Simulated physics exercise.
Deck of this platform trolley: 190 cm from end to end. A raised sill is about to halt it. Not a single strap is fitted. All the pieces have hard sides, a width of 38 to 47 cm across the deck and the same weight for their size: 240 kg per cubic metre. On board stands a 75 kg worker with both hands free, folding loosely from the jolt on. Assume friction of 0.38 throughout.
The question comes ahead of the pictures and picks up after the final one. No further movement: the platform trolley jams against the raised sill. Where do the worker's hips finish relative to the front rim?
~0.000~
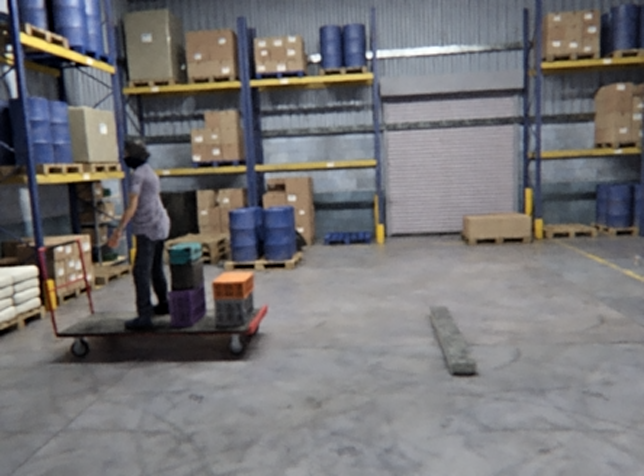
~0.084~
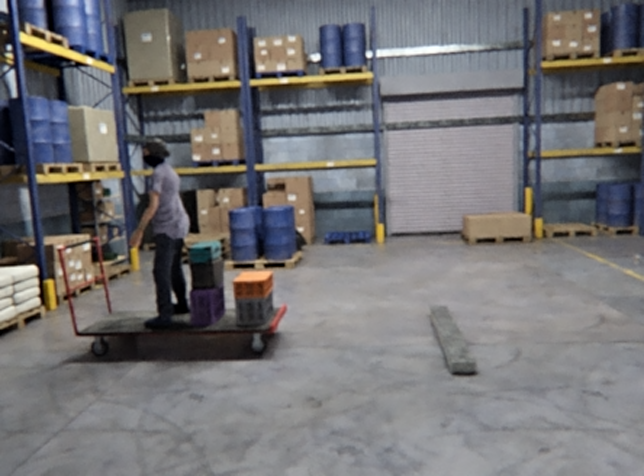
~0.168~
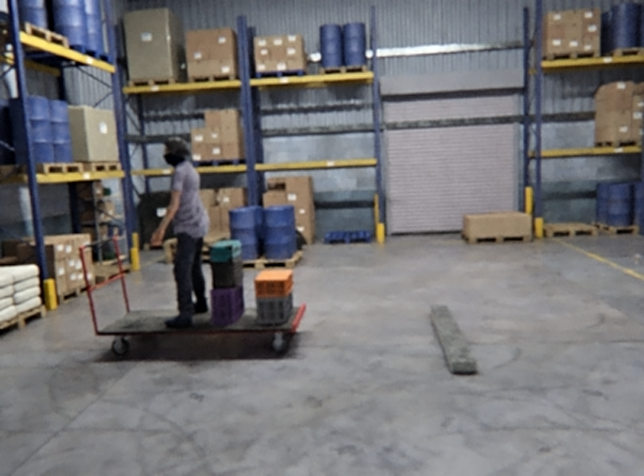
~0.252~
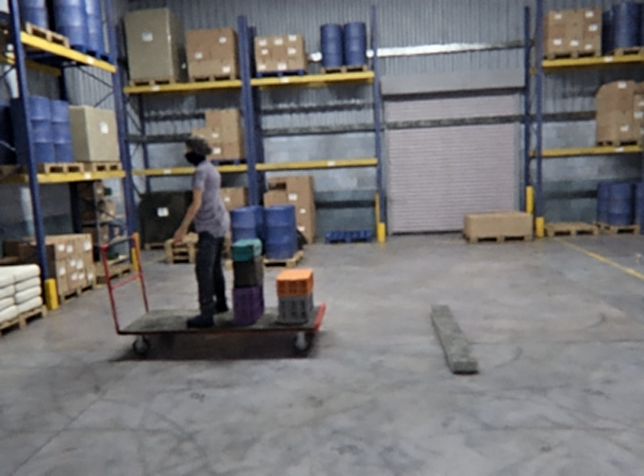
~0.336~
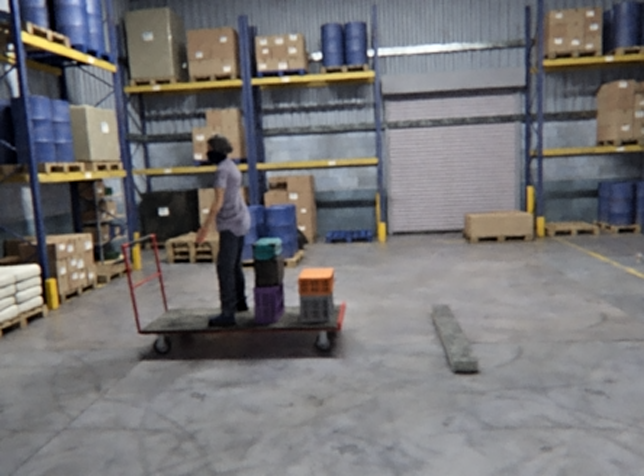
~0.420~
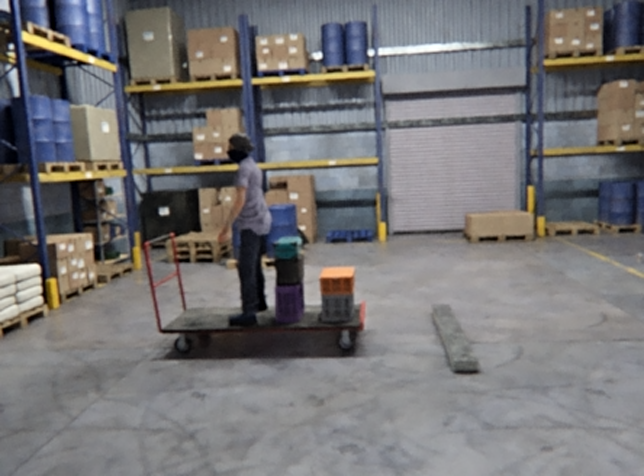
The worker's hips finish beyond the front rim.
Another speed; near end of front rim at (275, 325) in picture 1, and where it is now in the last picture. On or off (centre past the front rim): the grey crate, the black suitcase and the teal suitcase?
Result: Grey kept; black lost; teal lost.
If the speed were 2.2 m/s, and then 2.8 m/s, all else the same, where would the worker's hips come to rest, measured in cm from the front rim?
The first try ends 20 cm past the front rim, the second 60 cm past it.
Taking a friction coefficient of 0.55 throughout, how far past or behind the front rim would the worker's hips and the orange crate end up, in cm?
With that change the hips settle 70 past, while orange settles 100 past.
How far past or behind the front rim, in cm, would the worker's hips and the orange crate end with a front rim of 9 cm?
The hips would come to rest 40 cm past the front rim, the orange one 160 cm past it.
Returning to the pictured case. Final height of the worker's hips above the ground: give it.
They end up some 10 cm off the ground.
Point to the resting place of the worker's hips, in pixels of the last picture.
Roughly at (492, 324).
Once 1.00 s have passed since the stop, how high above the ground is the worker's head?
The head is some 10 cm up.
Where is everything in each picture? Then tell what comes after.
The first picture shows hips (151, 226), orange crate (234, 285), rim corner (250, 330); 186 cm still to roll.
The second picture shows hips (171, 224), orange crate (254, 284), rim corner (272, 329); 165 cm still to roll.
The third picture shows hips (191, 223), orange crate (275, 283), rim corner (294, 328); 145 cm still to roll.
The fourth picture shows hips (212, 222), orange crate (296, 282), rim corner (317, 328); 124 cm still to roll.
The fifth picture shows hips (233, 221), orange crate (317, 281), rim corner (339, 327); 104 cm still to roll.
The sixth picture shows hips (254, 220), orange crate (338, 281), rim corner (362, 326); 83 cm still to roll. Speed about 2.4 m/s.
The wheels strike at 0.76 s.
After 1.31 s the worker's hips are 3 cm past the rim, near (452, 275) in the last picture's view.
After 1.76 s the worker's hips are 41 cm past the rim, near (492, 323) in the last picture's view.
When all is still (3.7 s), past the rim, teal suitcase, black suitcase, orange crate and the worker's hips; behind it, grey crate and purple crate.
